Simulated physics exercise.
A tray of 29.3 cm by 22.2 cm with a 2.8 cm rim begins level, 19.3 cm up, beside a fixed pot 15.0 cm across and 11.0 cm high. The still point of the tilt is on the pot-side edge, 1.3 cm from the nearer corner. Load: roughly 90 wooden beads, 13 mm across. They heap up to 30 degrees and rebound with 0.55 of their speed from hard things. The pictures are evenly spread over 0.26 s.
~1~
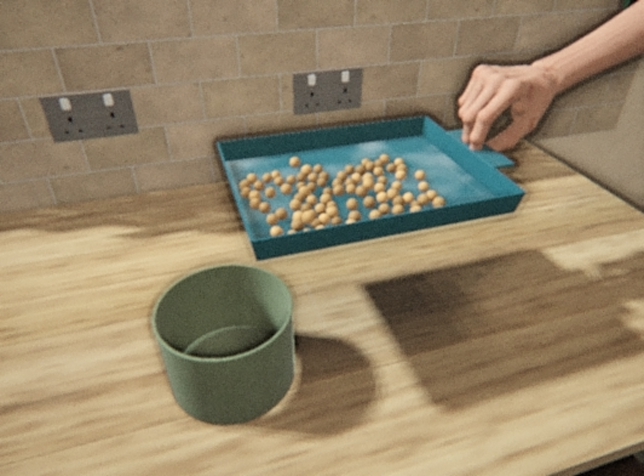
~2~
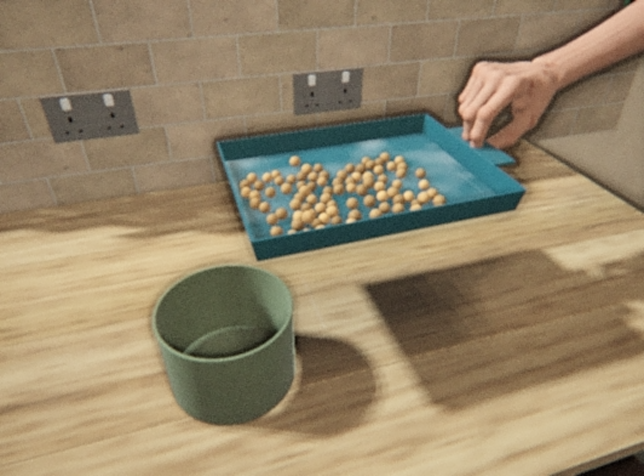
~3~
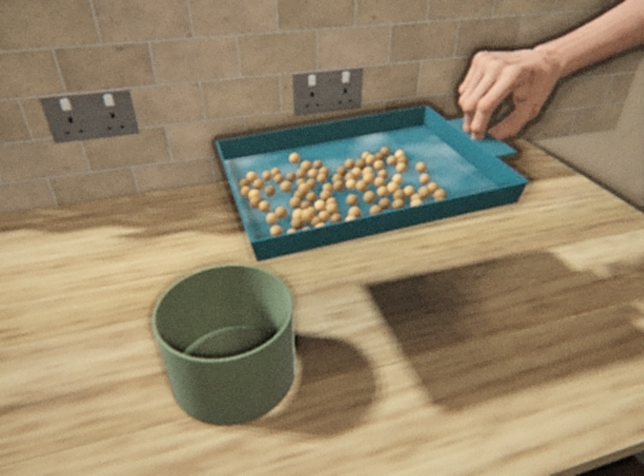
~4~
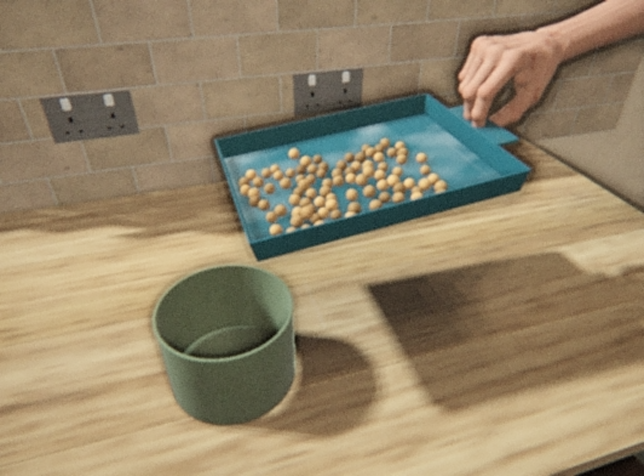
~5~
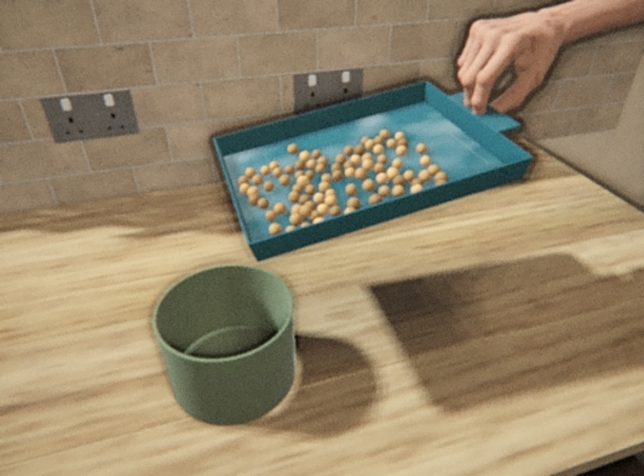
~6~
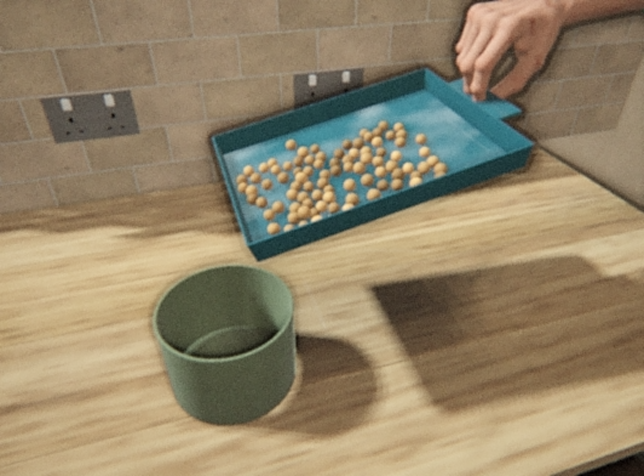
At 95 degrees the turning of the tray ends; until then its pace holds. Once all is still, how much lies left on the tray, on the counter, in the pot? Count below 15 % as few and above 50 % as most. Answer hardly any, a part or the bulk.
Tray hardly any, counter a part, pot the bulk.
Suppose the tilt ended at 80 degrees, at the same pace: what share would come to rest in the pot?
Then about 0 per cent.
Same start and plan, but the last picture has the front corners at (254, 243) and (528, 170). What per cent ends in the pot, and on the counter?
Pot 25, counter 75.
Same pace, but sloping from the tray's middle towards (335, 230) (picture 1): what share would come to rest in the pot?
Some 20 per cent.
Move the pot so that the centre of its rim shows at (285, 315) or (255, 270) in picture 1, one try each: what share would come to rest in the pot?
Some 10 and 0 per cent.
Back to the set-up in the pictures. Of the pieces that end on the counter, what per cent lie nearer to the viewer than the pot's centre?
Some 50 per cent.
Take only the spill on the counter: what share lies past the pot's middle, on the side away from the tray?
About 90 per cent.
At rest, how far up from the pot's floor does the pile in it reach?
Some 2.0 cm.
Then, 0.66 s after the last picture, tilt 51 degrees; the tray holds 100 %, the pot 0 %.
Then, 1.10 s after the last picture, tilt 77 degrees; the tray holds 100 %, the pot 0 %.
Then, 1.61 s after the last picture, tilt 95 degrees; the tray holds 35 %, the pot 20 %.
In the end, tray 0 %, counter 30 %, pot 70 %.
